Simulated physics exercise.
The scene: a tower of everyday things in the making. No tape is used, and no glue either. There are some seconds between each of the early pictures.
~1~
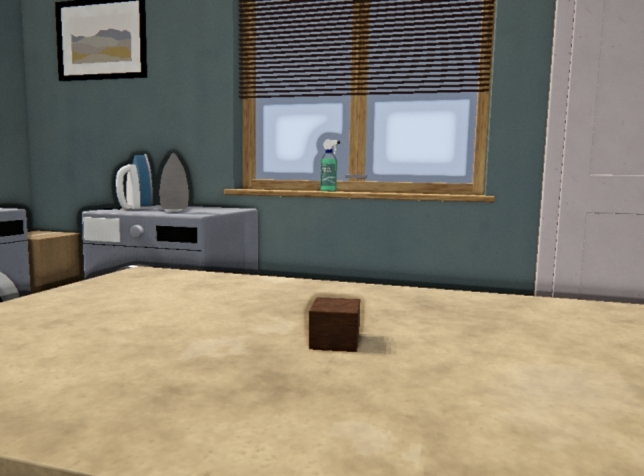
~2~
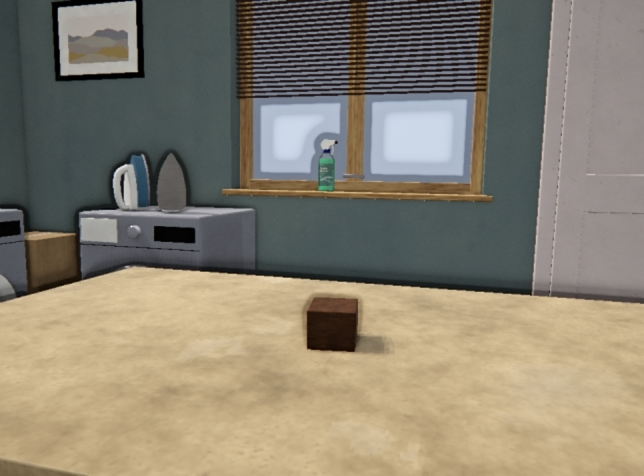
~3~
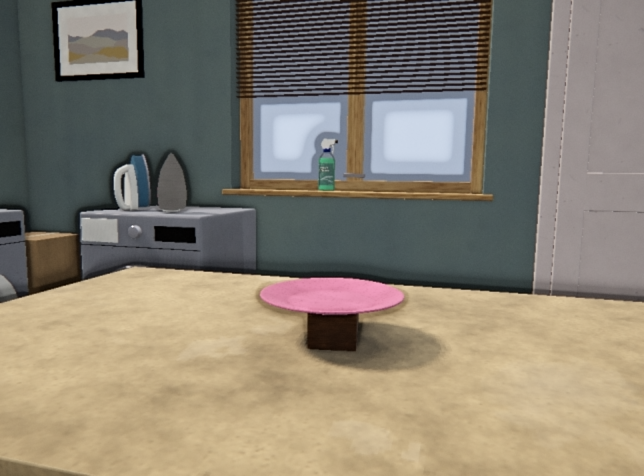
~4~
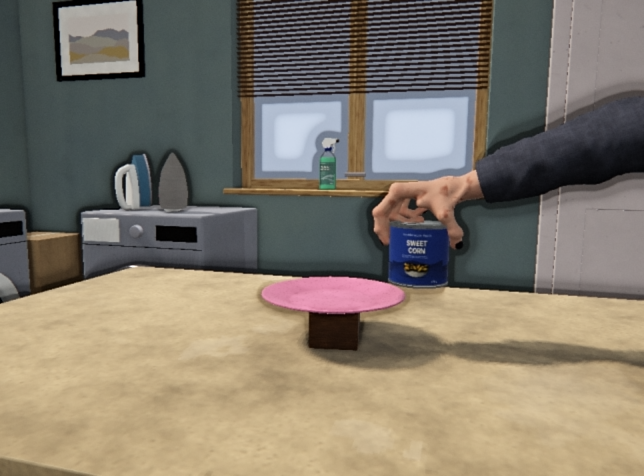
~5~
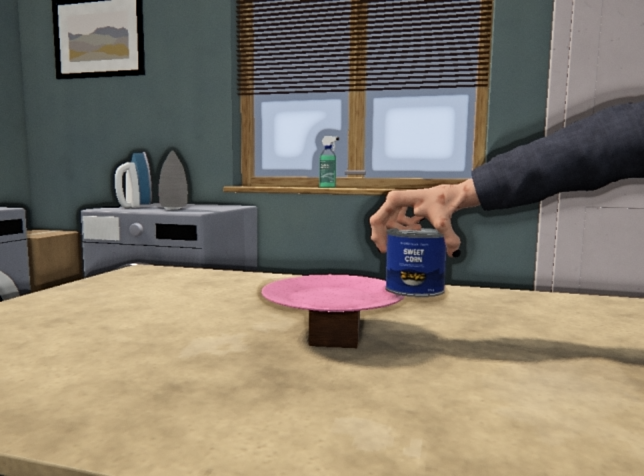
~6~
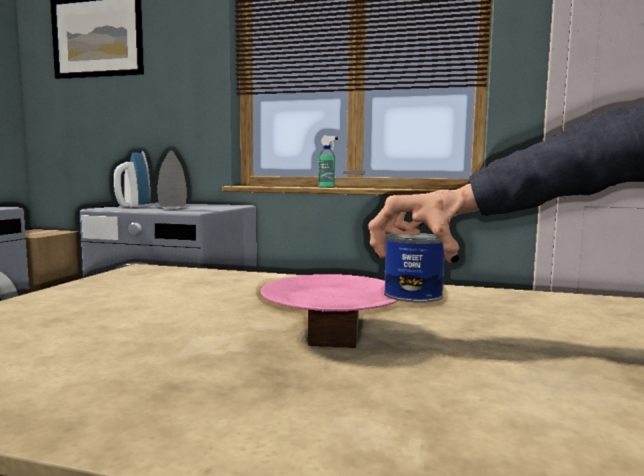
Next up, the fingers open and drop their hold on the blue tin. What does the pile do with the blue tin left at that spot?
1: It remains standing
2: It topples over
It topples over (2).
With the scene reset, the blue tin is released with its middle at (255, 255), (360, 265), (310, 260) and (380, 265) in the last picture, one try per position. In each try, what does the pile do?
Result per try: First toppled, second still standing, third still standing, fourth still standing.
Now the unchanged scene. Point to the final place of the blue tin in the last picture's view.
I'd say around (476, 325) in the last view.
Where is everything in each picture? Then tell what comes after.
In the first picture, the last thing is not in view yet.
In the second picture, the last thing is not in view yet.
In the third picture, the last thing is not in view yet; pink plate (332, 298).
The fourth picture shows on its way; blue tin (419, 253); pink plate (333, 297).
The fifth picture shows on its way; blue tin (416, 261); pink plate (333, 295).
The sixth picture shows in place under the hand; blue tin (414, 266); pink plate (332, 294).
Then, 0.30 s later than the last frame, blue tin now fallen; pink plate tilted by 8°.
Then, 0.40 s later than the last frame, things are still on the move.
Then, 1.90 s later than the last frame, nothing new.
When it is over, fallen, blue tin; the other 2 as before. End places, in pixels of the last picture, blue tin near (476, 325). The pile gives way.
